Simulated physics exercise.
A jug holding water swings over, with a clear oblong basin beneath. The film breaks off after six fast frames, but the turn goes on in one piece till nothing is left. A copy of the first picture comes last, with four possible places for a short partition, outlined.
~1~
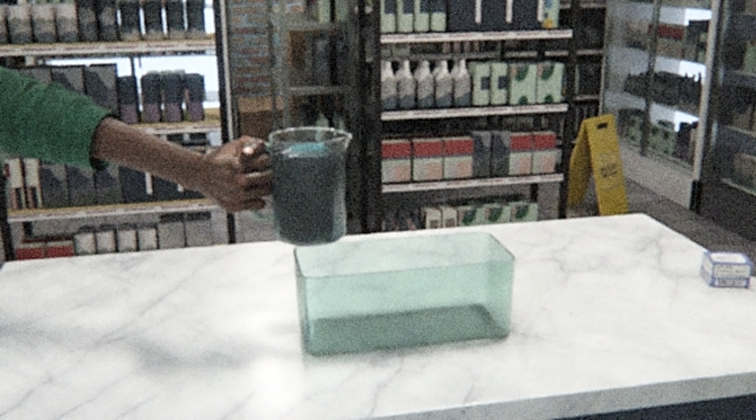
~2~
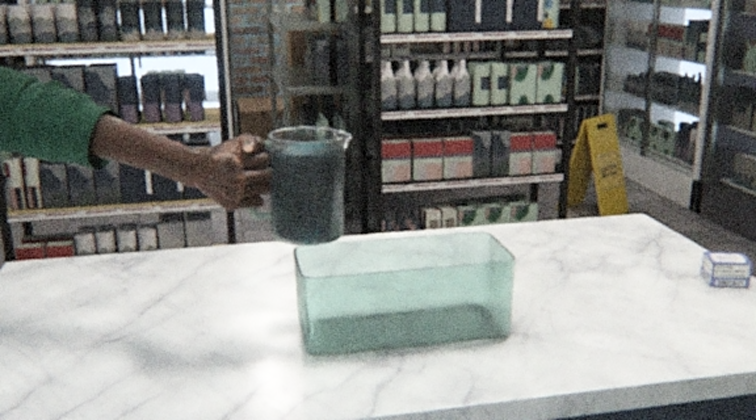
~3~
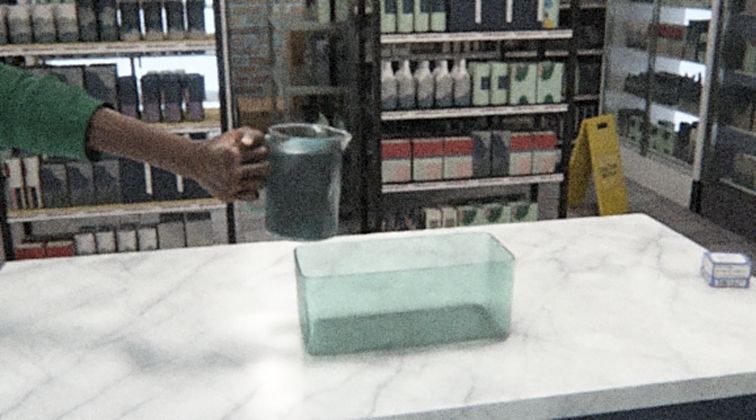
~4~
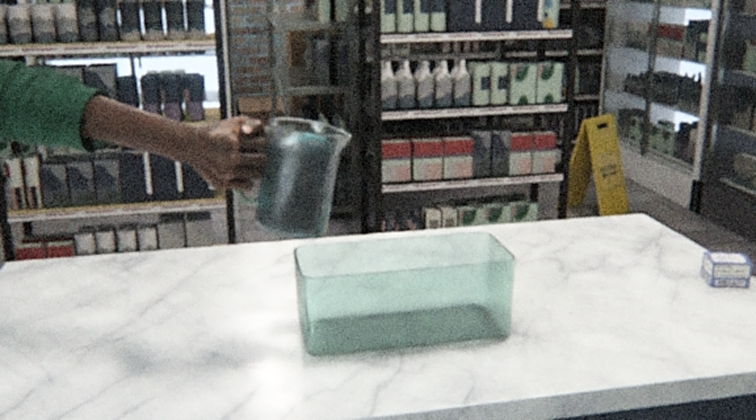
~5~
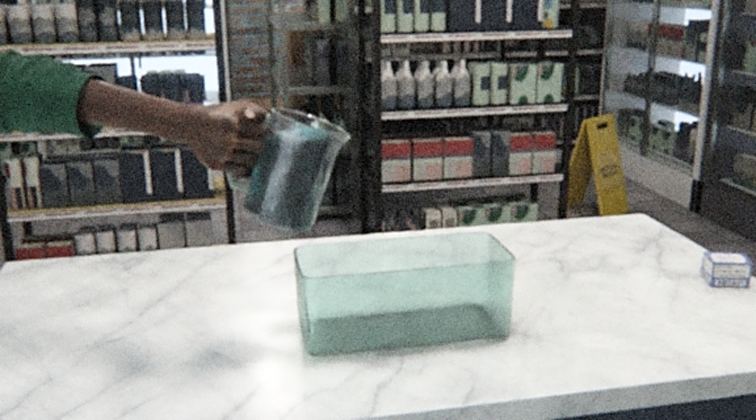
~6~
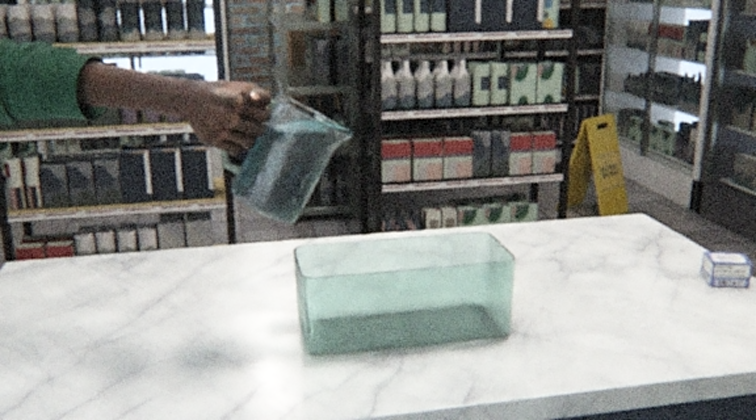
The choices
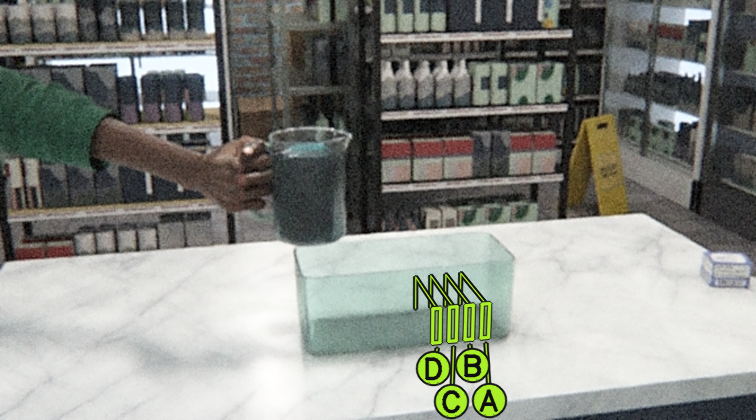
In a shop with stocked shelves, a hand reaching from the left holds a jug of dark bluish water upright above a clear oblong basin on a marble counter, then gradually tilts it rightward until water reaches the lip.
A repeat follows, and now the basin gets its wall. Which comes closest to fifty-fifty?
Best: C.
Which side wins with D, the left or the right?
More ends on the right.
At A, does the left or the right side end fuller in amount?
The left side.
In lime, A at (485, 343); B at (469, 345); C at (453, 346); D at (437, 348).
Choosing A, about 93 % ends left of the wall and 4 % right of it; 4 % is lost outside.
Choosing B, about 88 % ends left of the wall and 8 % right of it; 4 % is lost outside.
Choosing C, about 56 % ends left of the wall and 41 % right of it.
Choosing D, about 17 % ends left of the wall and 82 % right of it.
